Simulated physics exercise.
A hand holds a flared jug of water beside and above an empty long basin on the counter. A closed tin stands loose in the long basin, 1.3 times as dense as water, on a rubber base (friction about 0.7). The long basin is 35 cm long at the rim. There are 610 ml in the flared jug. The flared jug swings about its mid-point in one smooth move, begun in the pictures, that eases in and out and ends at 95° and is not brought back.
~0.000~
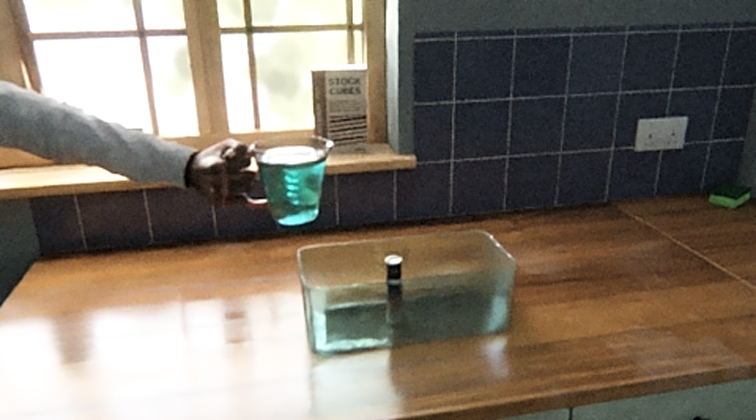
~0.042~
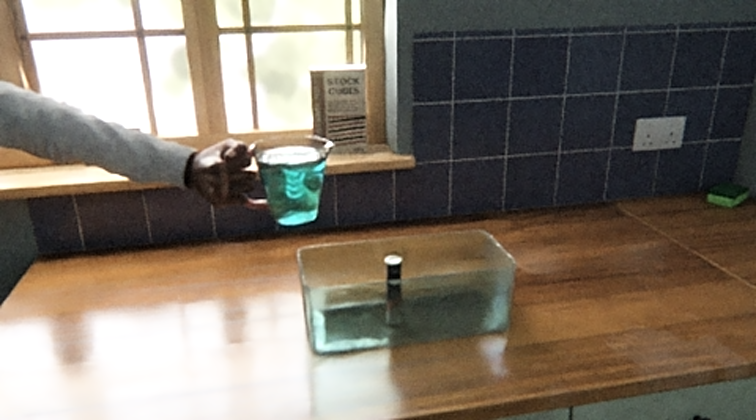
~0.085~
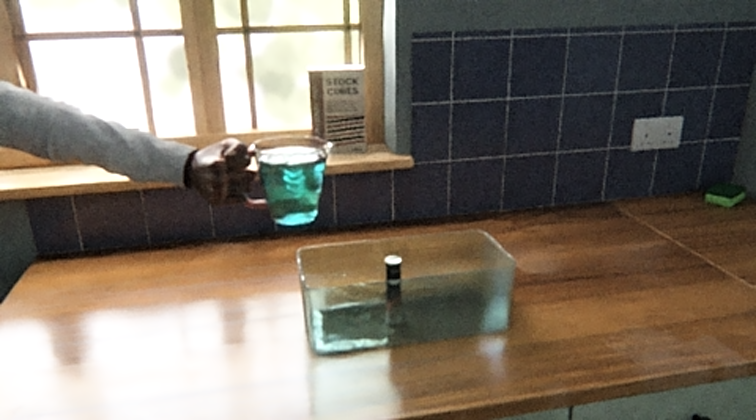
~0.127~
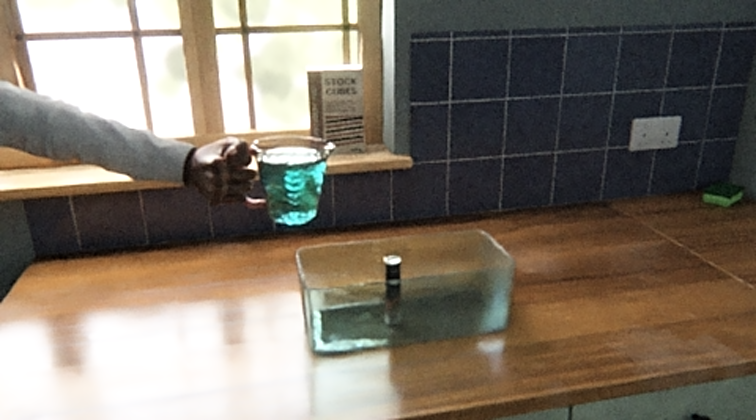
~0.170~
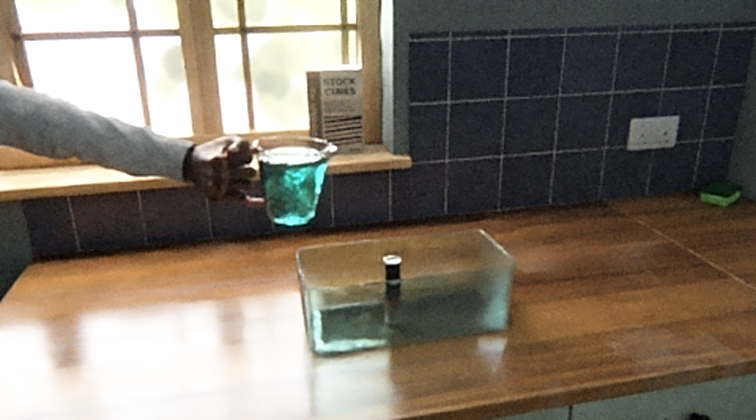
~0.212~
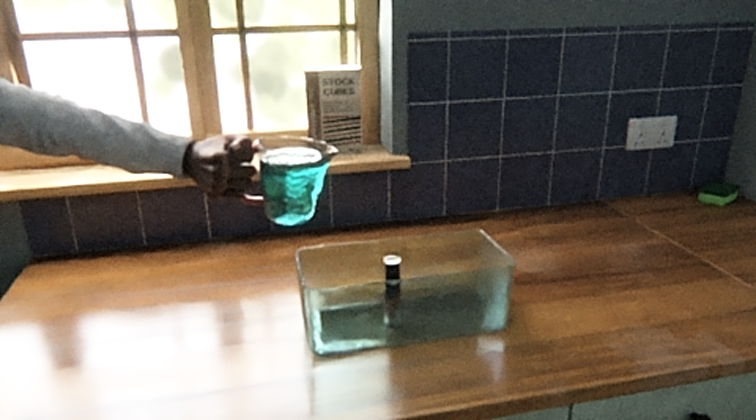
We see a hand holding a clear jug of blue-green liquid above and to the left of a glass basin with a small dark tin inside, on a wooden counter, as the jug tilts very slightly to the right.
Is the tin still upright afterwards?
The tin topples.
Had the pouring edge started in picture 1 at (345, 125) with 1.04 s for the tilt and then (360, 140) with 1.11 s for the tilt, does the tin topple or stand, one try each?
First it topples; then it remains upright.
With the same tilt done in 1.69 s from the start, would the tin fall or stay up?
The tin goes over.
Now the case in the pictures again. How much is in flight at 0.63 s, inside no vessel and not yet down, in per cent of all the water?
Near 18 in a hundred.
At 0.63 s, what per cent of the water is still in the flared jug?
About 80 per cent.
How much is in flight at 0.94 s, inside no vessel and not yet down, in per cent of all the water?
Near 22 in a hundred.
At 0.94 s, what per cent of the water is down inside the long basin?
Some 50 per cent.
By 0.63 s the tilt is 58° and 80 per cent is still to pour; the tin stands where it began.
By 0.94 s the tilt is 90° and 29 per cent is still to pour; the tin stands where it began.
By 1.26 s the tilt is 95° and 2 per cent is still to pour; the tin lies on its side.
By 1.61 s the tilt is 95° and 0 per cent is still to pour; the tin lies on its side.
At rest the tin lies on its side.
